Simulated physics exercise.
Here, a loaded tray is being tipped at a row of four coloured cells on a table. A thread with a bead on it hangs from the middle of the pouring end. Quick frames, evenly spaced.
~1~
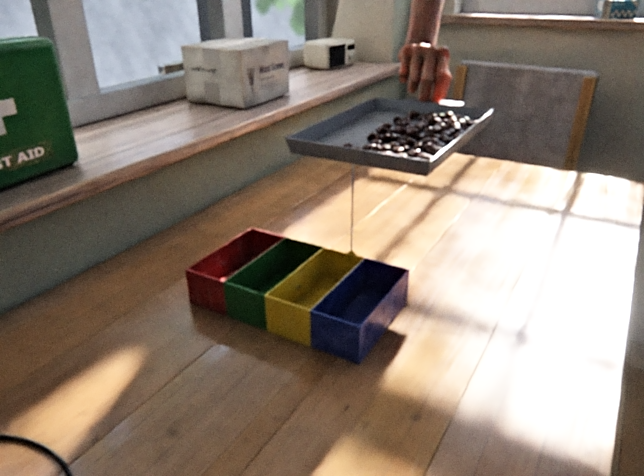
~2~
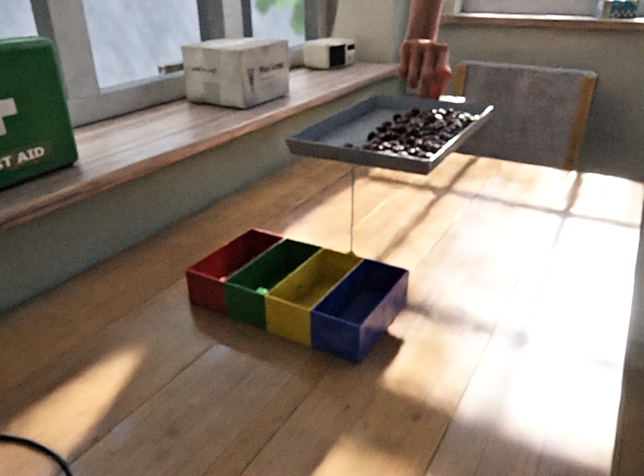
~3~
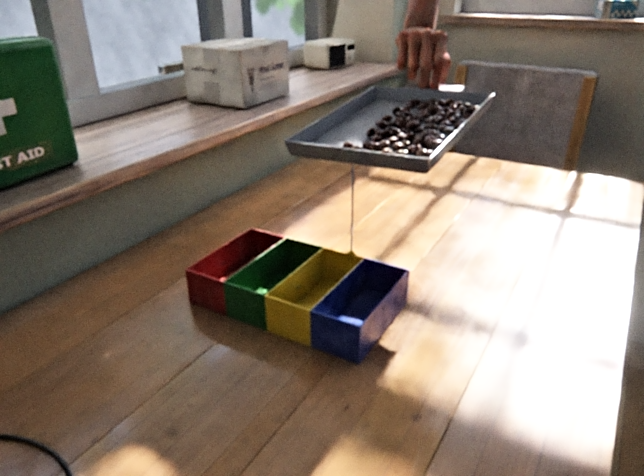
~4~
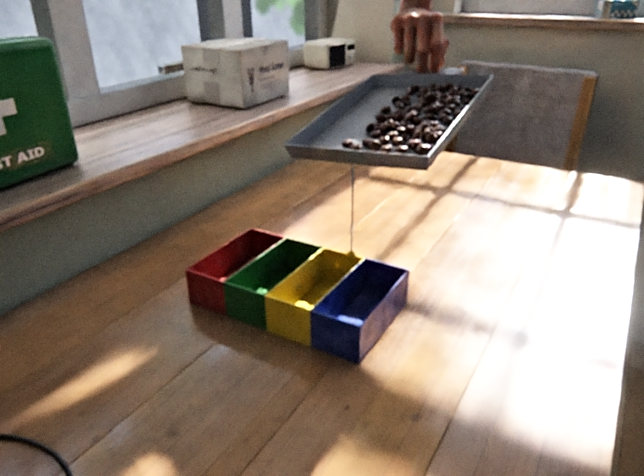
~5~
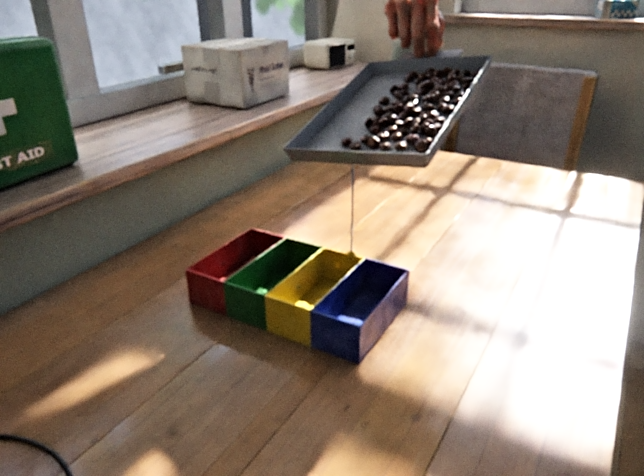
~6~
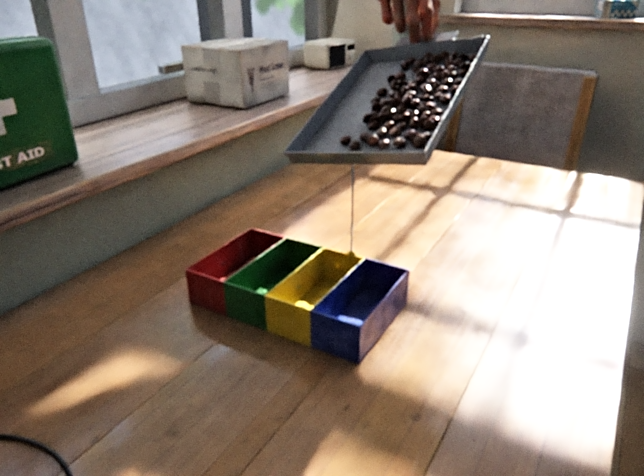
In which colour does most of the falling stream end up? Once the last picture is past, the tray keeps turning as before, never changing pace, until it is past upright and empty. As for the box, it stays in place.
Most of the stream ends up in the green cell.
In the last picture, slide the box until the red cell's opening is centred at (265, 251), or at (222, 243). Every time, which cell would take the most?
First: The green cell. Second: The yellow cell.
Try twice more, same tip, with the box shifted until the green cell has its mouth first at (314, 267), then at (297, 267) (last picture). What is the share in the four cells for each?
Some 100 and then some 100 per cent.
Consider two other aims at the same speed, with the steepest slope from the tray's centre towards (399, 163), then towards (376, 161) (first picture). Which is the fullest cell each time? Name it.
First try: Blue; second try: The blue one.
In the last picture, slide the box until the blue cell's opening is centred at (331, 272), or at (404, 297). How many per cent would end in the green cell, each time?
Trial 1 10%, trial 2 40%.
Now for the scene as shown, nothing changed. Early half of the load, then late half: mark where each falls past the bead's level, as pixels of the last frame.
For the early half I get (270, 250), and for the late half (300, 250).
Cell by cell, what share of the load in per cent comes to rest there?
Red cell: Around 10 percent; green cell: Around 70 percent; yellow cell: Around 20 percent; blue cell: Around 0 percent.
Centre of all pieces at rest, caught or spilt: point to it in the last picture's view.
It settles centred around (282, 293).
Just after the last frame, tray tipped steeply; almost all on the tray; about a tenth falling or outside the box.
A moment on, tray tipped past a quarter turn; about a tenth on the tray; roughly half in the green cell; about a tenth in the yellow cell; about a tenth in the red cell; just a few in the blue cell; about a tenth falling or outside the box.
Further on, tray tipped past a quarter turn; roughly two thirds in the green cell; roughly a quarter in the yellow cell; about a tenth in the red cell; just a few in the blue cell.
When it is over, tray tipped past a quarter turn; roughly two thirds in the green cell; roughly a quarter in the yellow cell; about a tenth in the red cell; just a few in the blue cell.
